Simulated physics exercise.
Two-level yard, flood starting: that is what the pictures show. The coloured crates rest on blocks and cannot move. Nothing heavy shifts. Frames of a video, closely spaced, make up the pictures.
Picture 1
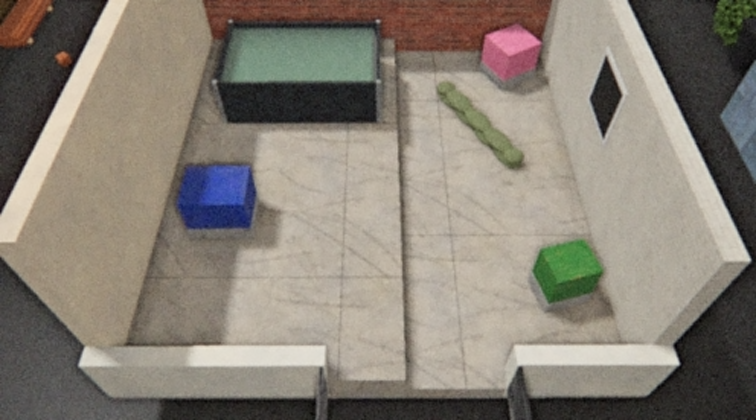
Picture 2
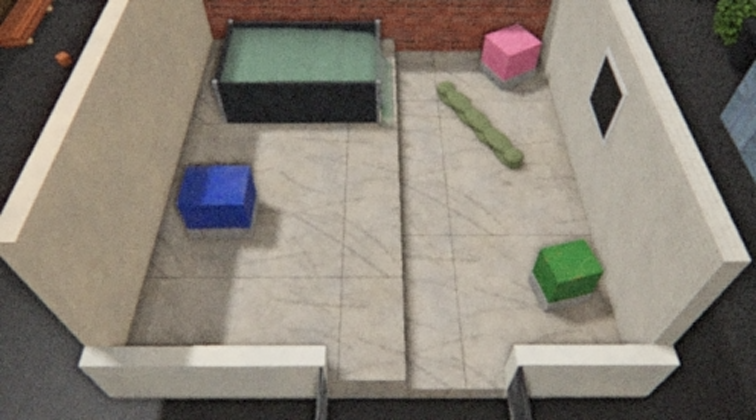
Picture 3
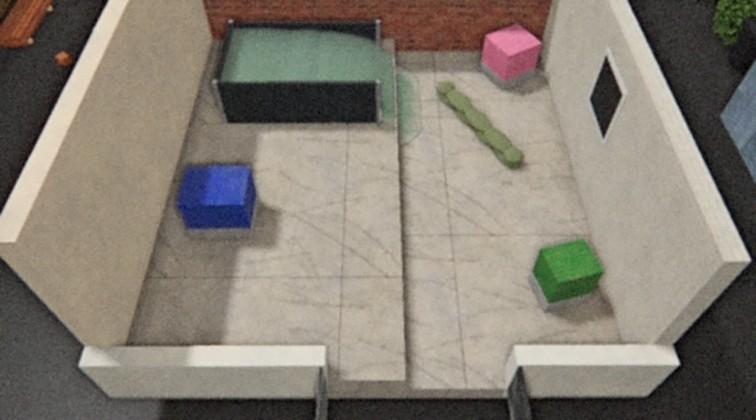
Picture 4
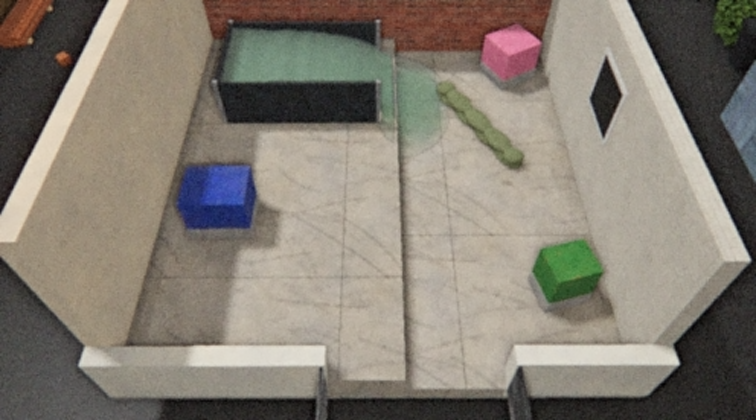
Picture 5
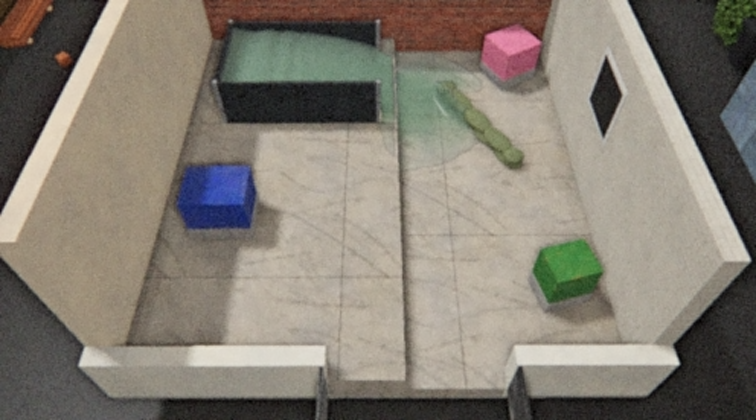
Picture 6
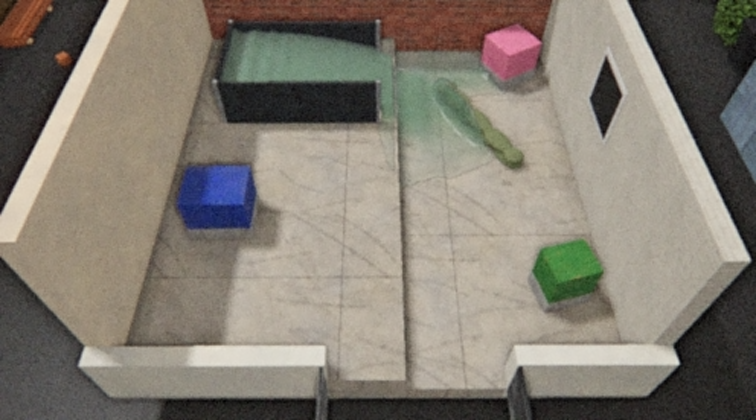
Pale green water pouring from the right side of a dark tank, spreading across the paved yard around a knobbly green barrier.
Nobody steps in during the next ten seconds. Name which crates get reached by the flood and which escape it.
Result: The blue crate is spared; the pink crate is hit by the water; the green crate is hit by the water.
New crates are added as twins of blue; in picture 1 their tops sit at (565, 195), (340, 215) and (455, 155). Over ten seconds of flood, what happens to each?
Crate one is touched by the flood; crate two avoids the flood; crate three is touched by the flood.
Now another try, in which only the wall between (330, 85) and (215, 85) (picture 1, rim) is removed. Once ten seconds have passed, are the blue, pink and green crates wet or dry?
I'd expect the blue crate goes wet, the pink crate remains untouched, and the green crate remains untouched.
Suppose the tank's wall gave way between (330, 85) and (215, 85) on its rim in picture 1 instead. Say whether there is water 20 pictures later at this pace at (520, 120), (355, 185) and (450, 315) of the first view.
First: Spared by the leak. Second: Reached by the flood. Third: Reached by the flood.
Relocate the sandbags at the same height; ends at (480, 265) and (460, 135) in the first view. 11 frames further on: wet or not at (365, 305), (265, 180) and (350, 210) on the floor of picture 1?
The spots turn out unflooded, unflooded and unflooded, in that sequence.
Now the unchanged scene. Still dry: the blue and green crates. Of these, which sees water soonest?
The crate marked green it is.
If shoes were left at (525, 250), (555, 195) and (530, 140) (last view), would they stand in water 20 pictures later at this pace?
Status per point, in sequence: Waterlogged, then waterlogged, then waterlogged.
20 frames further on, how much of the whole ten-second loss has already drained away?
Some 10 per cent.
A moment on, water covers 25 % of the floor; the blue crate not reached, the pink crate water round its plinth, the green crate not reached.
Next, water covers 40 % of the floor; the blue crate not reached, the pink crate water round its plinth, the green crate water round its plinth.
Then, water covers 50 % of the floor; the blue crate not reached, the pink crate water round its plinth, the green crate water round its plinth.
Later, water covers 50 % of the floor; the blue crate not reached, the pink crate water round its plinth, the green crate water round its plinth.
In the end, water covers 50 % of the floor; the blue crate stayed above the water, the pink crate was topped, the green crate was topped.
